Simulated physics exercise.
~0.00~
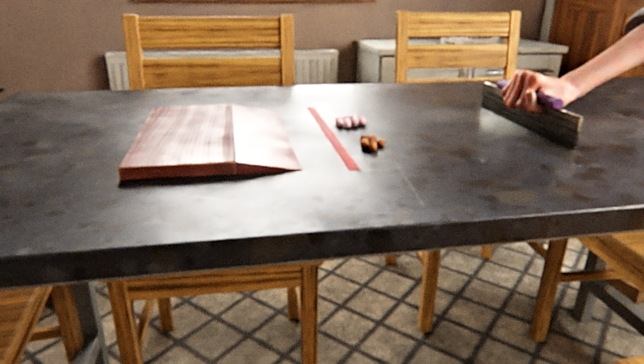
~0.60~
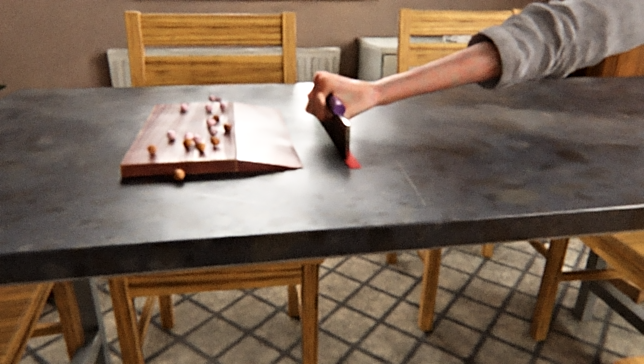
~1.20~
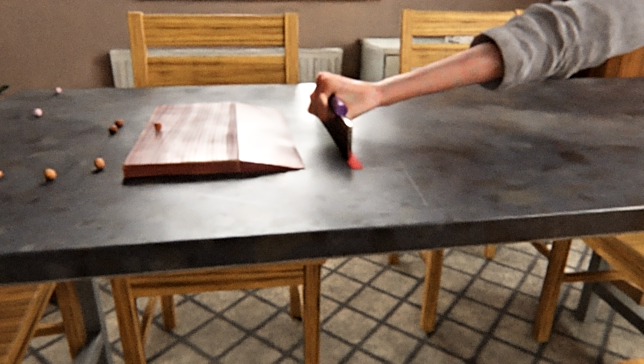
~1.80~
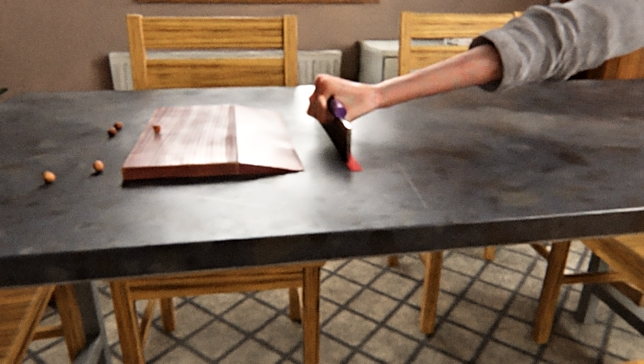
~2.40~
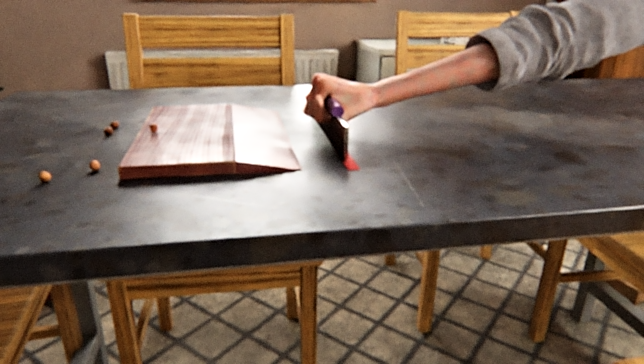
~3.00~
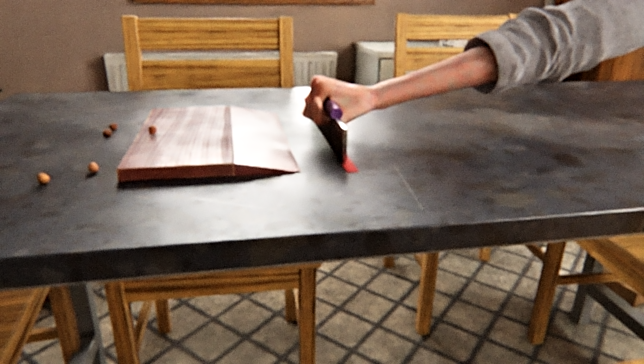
A hand holding a scraper sweeps left across a dark table to a strip of red tape and stops there, sending small loose pieces up over a wooden ramp; they scatter beyond it, and a few brown ones rest on the left side.
